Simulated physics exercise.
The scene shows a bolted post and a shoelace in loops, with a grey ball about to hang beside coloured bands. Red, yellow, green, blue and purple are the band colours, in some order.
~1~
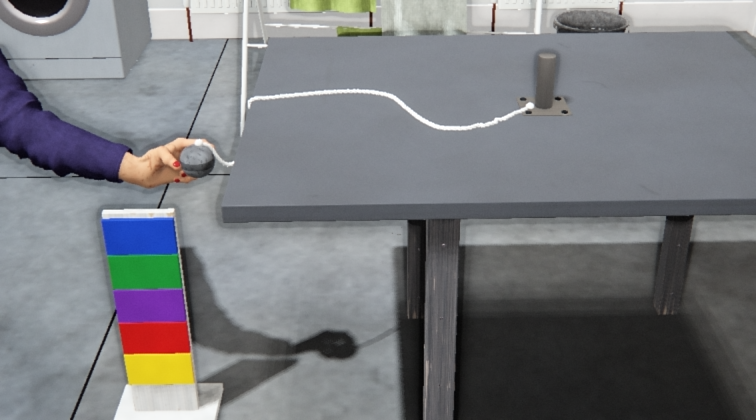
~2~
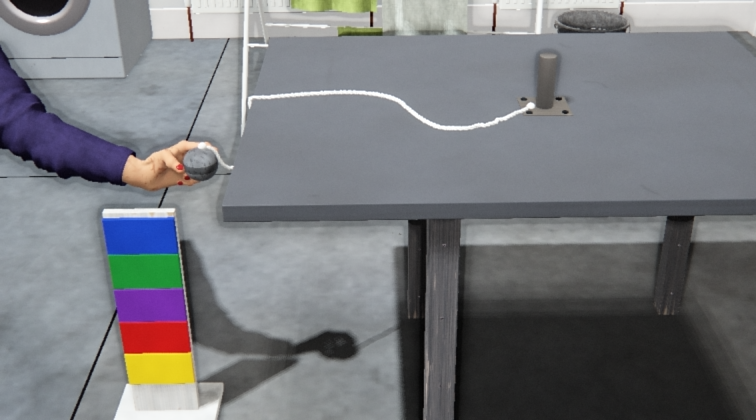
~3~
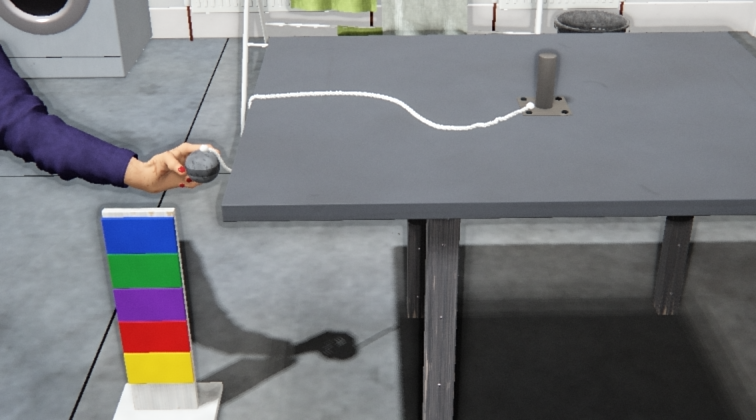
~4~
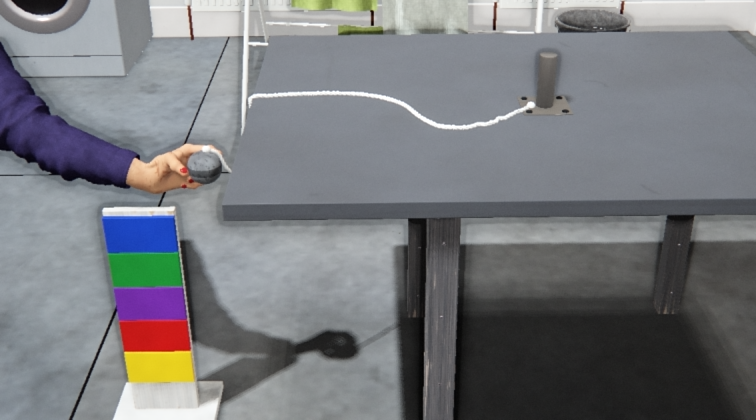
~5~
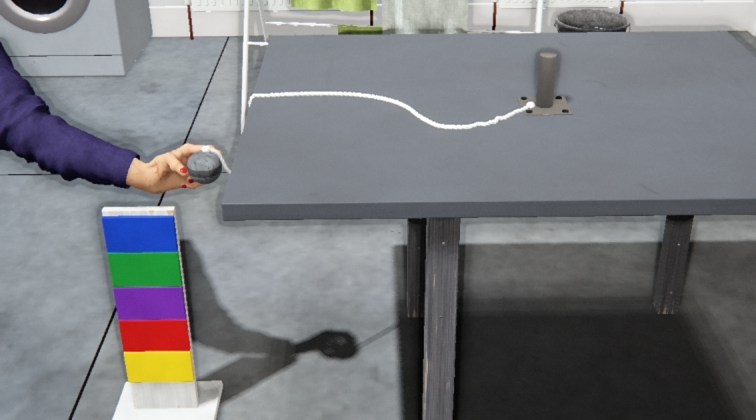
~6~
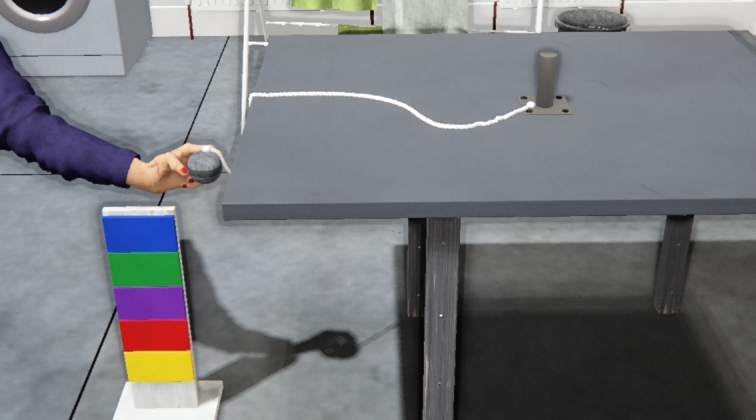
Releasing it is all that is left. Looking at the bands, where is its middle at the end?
Its middle is at the purple band.
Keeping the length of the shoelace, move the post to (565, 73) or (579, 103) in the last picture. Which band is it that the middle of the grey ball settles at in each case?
First try: Green; second try: Green.
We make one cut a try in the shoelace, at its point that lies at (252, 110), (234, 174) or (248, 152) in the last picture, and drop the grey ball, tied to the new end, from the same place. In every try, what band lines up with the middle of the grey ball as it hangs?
For the first: Above them all; for the second: Green; for the third: Blue.
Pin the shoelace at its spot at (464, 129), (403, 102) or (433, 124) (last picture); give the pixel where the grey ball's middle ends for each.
In order of the tries: About (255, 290), then (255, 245), then (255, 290).
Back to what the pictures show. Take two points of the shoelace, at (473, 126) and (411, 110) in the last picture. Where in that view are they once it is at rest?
They finish at (445, 107) and (364, 109) respectively.
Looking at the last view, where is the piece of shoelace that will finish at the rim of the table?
That point sits at about (314, 94).
Early on, ball near (300, 296); level with purple.
Midway, ball near (242, 302); level with purple.
Finally, ball near (259, 305); level with purple. Its centre hangs level with the purple band.
